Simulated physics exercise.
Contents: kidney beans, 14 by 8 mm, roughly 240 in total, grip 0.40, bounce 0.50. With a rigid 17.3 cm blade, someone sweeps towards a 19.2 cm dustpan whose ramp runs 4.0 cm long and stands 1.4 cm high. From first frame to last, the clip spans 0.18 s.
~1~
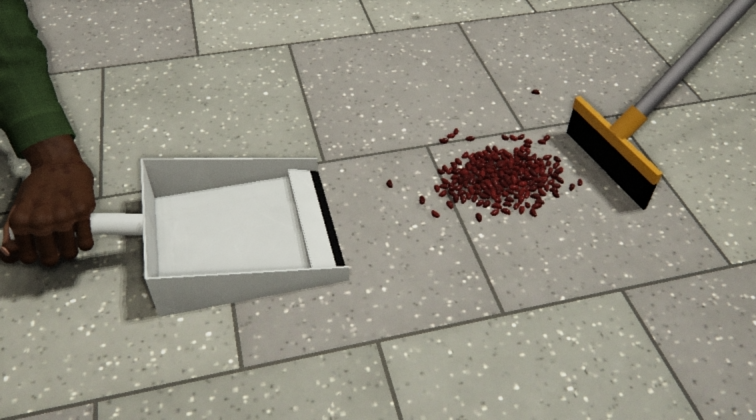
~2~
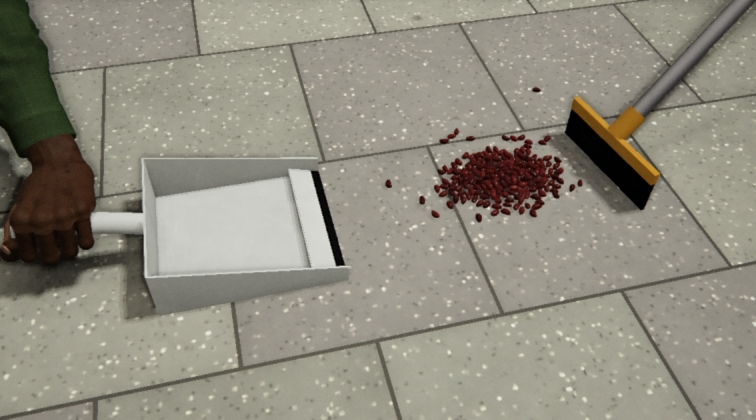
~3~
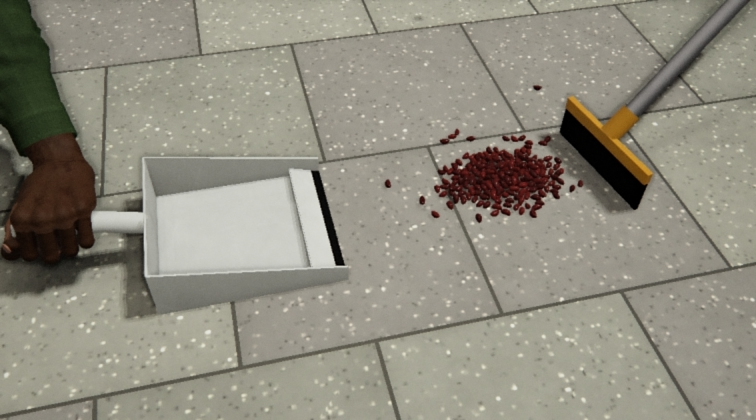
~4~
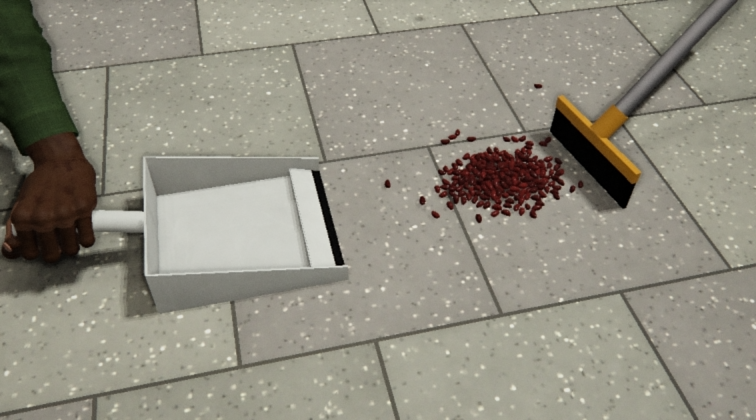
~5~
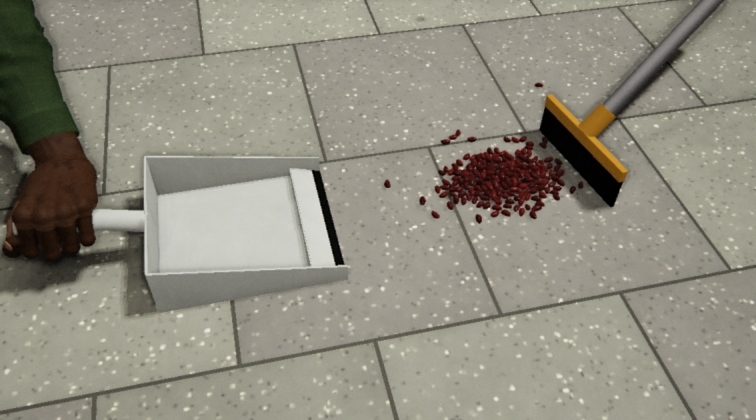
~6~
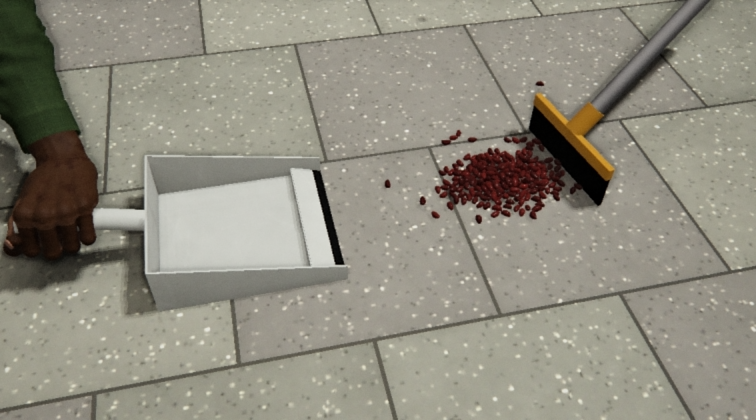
A loose pile of dark red kidney beans lies right of centre on grey speckled floor tiles, seen from above at an angle. At left, a dark-skinned hand in a green sleeve grips the handle of a pale grey dustpan, while a black blade with an orange mount and grey pole stands at right. The blade slides slowly a short way left to the pile's edge, barely shifting a few beans, while the pan stays practically still.
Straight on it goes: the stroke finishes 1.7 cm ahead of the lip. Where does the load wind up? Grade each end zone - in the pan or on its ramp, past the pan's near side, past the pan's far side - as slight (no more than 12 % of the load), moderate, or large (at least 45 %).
In the pan or on its ramp - slight. Past the pan's near side - slight. Past the pan's far side - moderate.
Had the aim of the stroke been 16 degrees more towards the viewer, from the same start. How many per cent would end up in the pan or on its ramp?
It comes to roughly 15 in a hundred.
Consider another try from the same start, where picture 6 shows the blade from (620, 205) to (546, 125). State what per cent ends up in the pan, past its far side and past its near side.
Per cent by place - pan 10, far side 5, near side 25.
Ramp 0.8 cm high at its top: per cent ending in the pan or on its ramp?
Estimate: About 0 in a hundred.
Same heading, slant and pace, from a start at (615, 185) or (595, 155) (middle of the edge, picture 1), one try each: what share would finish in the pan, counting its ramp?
About 0 and 0 per cent.
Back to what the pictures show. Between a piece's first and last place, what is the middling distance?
It works out to some 8 cm.
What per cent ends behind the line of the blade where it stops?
70 %.
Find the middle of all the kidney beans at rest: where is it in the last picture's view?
(422, 190) or so.
Then, 0.35 s after the last picture, middle of the blade 19 cm from the lip; 0 % over the lip, far side 15 %, near side 0 %.
Then, 0.59 s after the last picture, middle of the blade 9 cm from the lip; 0 % over the lip, far side 25 %, near side 0 %.
Then, 0.93 s after the last picture, middle of the blade 3 cm from the lip; 0 % over the lip, far side 25 %, near side 0 %.
In the end, pan 0 %, near side 0 %, far side 25 %, in front of the lip or behind the blade 75 %.
